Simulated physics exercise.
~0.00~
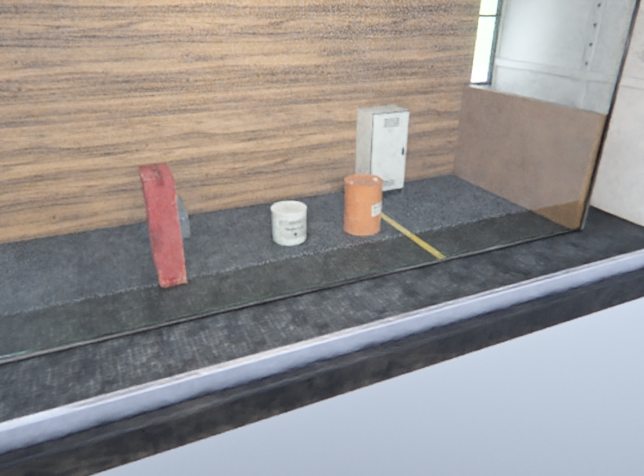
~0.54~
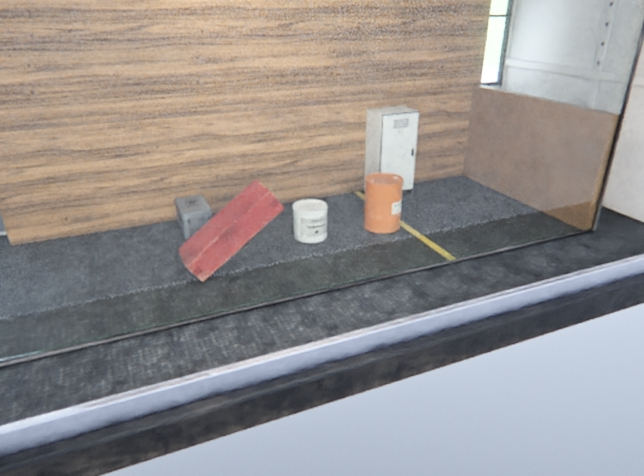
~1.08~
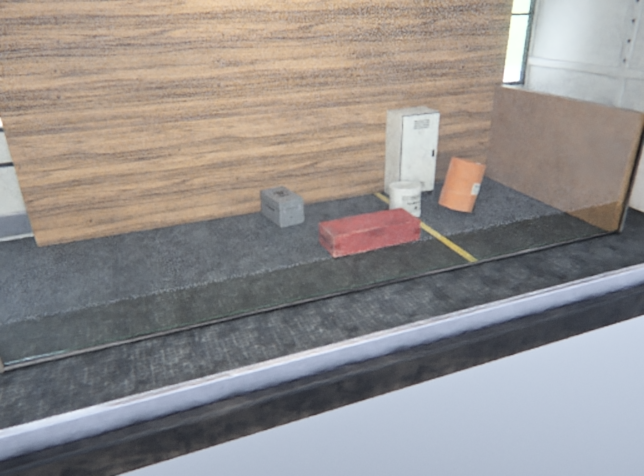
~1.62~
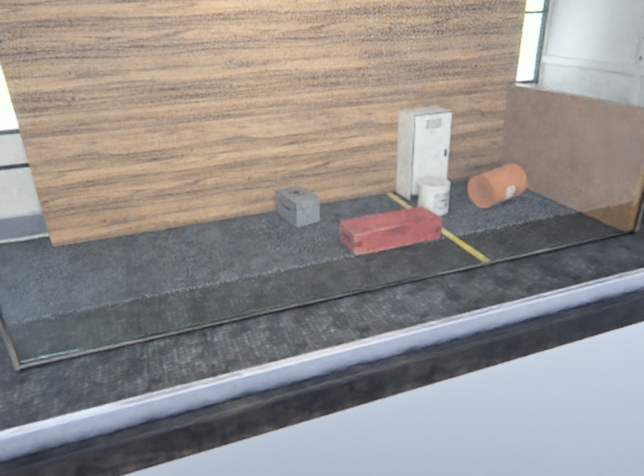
A tall red box tipped over to the right and slid along the dark floor toward a white bucket, stopping short of the yellow line, while the bucket and a toppling orange drum ended past it and a small grey block stayed short.
